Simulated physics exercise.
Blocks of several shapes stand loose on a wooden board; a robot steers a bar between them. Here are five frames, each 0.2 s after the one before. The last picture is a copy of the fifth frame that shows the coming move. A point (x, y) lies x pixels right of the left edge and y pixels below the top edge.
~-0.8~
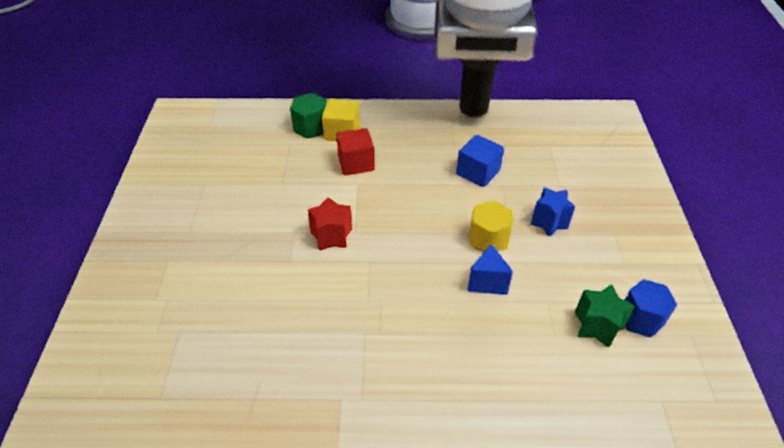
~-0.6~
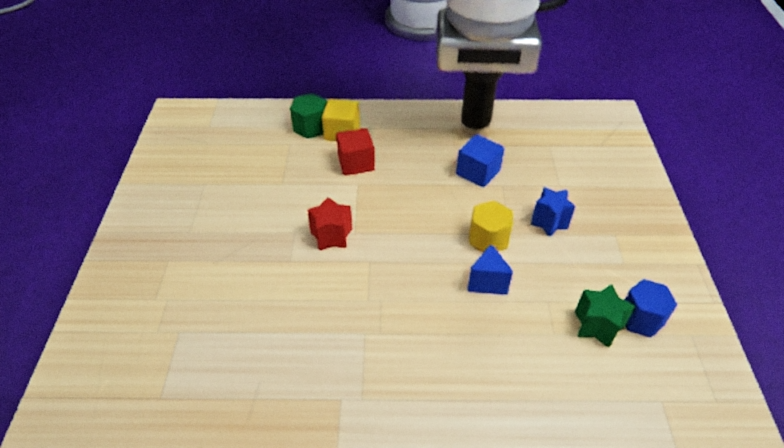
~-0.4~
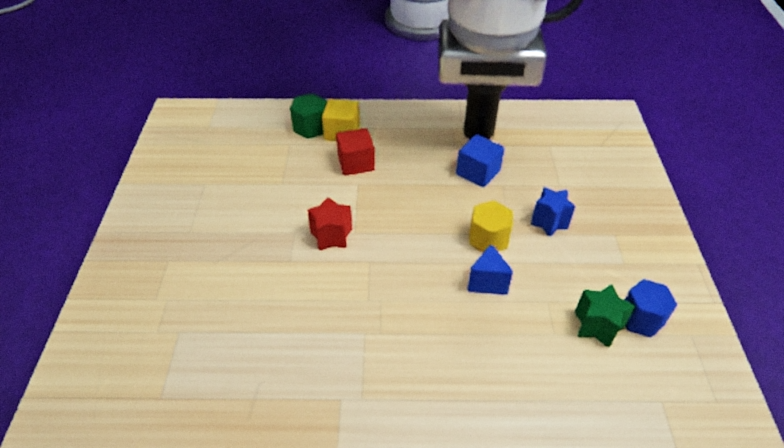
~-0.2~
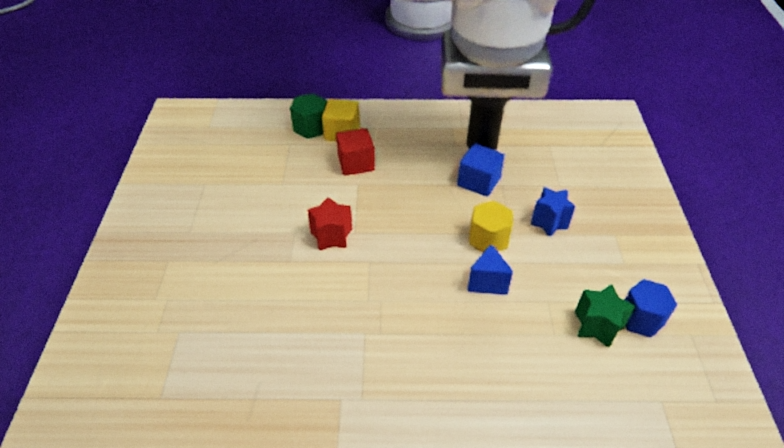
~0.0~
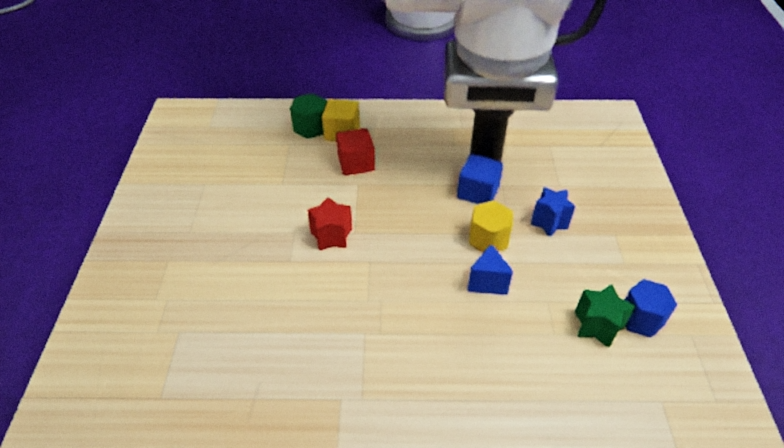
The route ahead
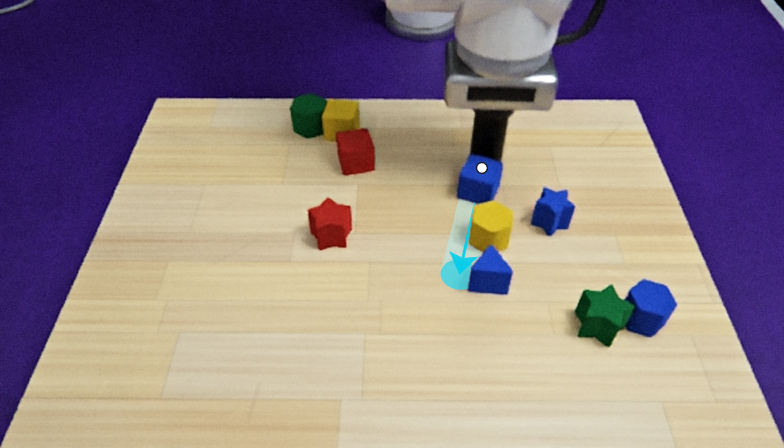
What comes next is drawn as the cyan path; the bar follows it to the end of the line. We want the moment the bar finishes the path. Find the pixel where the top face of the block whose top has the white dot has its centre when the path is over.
Just about (494, 275).
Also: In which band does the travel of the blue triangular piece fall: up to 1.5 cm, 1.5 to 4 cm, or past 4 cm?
Net shift: Above 4 cm.
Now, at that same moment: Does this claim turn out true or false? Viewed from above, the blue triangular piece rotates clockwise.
This is true.
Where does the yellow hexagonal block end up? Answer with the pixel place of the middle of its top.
Roughly at (537, 290).
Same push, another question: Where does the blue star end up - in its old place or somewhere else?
Left in place.
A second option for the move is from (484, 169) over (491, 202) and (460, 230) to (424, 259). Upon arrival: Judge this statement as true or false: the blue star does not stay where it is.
The statement is incorrect.
Path on the board, straight from (484, 169) to (459, 274); the dot is on the blue square.
What follows on the original path. One third of the way, bar at (478, 189); blue square at (483, 204), turned 30° anticlockwise; blue triangular piece at (493, 266); yellow hexagonal block at (498, 232), turned 15° clockwise.
Two thirds of the way, bar at (469, 224); blue square at (484, 243), turned 55° anticlockwise; blue triangular piece at (498, 293), turned 70° clockwise; yellow hexagonal block at (517, 267).
At the end, bar at (461, 263); blue square at (494, 275), turned 80° anticlockwise; blue triangular piece at (511, 319), turned 105° clockwise; yellow hexagonal block at (537, 290), turned 35° anticlockwise; blue star in place.
